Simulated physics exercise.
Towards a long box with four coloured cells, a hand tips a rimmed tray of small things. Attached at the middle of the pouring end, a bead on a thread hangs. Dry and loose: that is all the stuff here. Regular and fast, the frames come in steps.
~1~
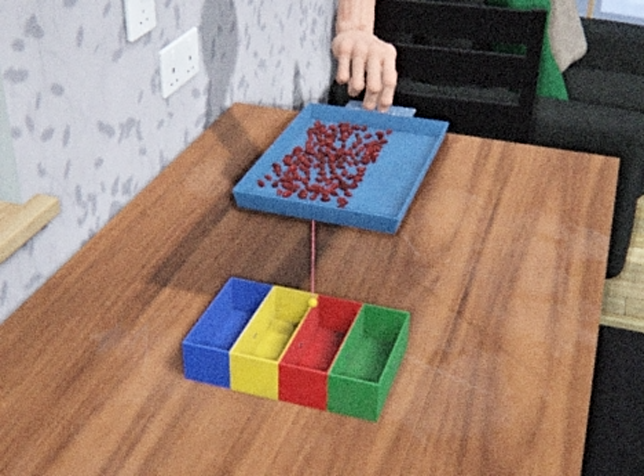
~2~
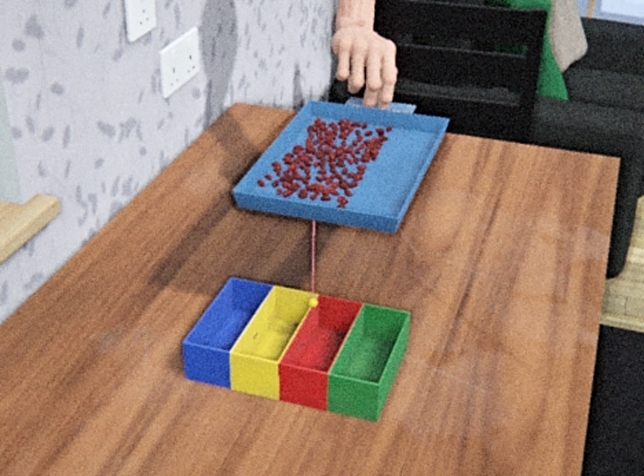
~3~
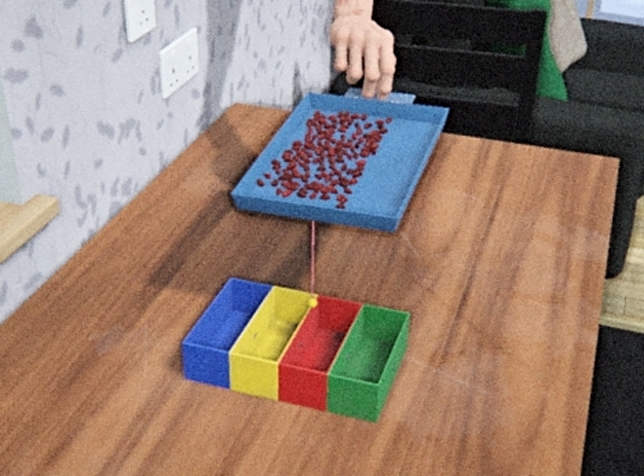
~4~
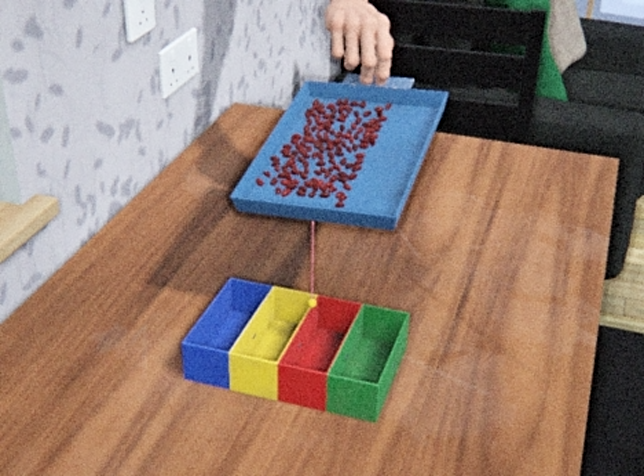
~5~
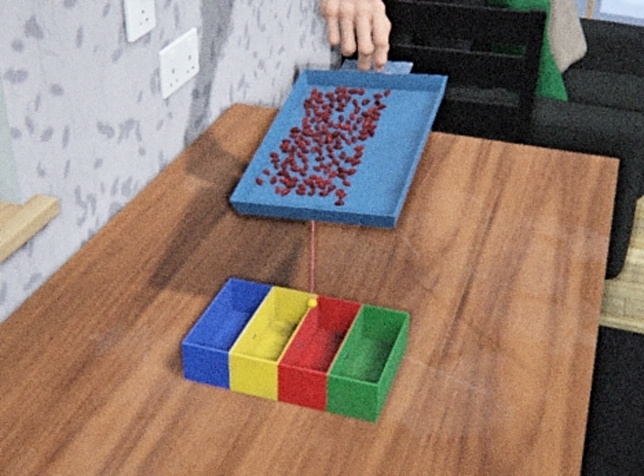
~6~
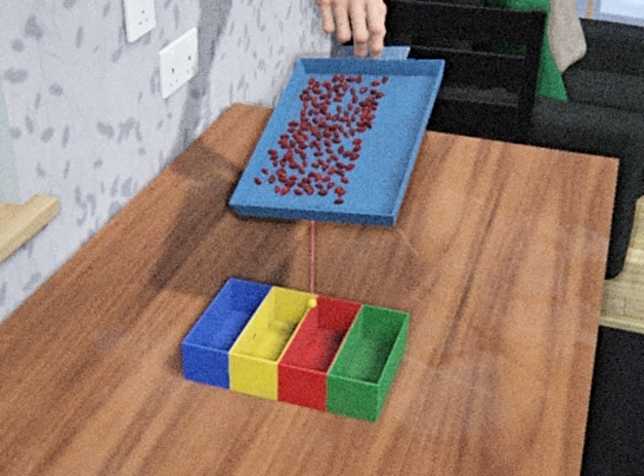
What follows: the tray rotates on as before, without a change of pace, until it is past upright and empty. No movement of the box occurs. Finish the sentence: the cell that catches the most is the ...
... Blue cell.
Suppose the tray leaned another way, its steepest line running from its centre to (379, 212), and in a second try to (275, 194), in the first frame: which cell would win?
The cell in green; blue.
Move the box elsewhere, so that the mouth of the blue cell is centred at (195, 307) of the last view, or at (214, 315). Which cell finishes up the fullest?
First try: That yellow cell. Second try: The cell in blue.
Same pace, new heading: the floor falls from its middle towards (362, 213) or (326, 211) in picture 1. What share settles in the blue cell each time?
0 % then 10 %, roughly.
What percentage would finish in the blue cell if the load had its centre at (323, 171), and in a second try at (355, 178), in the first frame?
First case around 60 %, second case around 40 %.
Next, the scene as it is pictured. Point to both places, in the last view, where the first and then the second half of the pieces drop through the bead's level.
(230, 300) for the early half, (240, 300) for the late half.
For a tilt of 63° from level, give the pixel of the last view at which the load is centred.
The middle of the pieces sits at roughly (270, 188).
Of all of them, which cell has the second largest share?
Runner-up: That yellow cell.
Soon, tray tipped steeply; nearly all on the tray; a stray few falling or outside the box.
A while on, tray tipped past a quarter turn; about half on the tray; about a quarter in the blue cell; a small part in the yellow cell; about a quarter falling or outside the box.
Towards the end, tray tipped past a quarter turn; about two thirds in the blue cell; about a quarter in the yellow cell; a stray few in the red cell; a stray few falling or outside the box.
Finally, tray tipped past a quarter turn; about two thirds in the blue cell; about a quarter in the yellow cell; a stray few in the red cell; none in the green cell; a stray few outside the box.
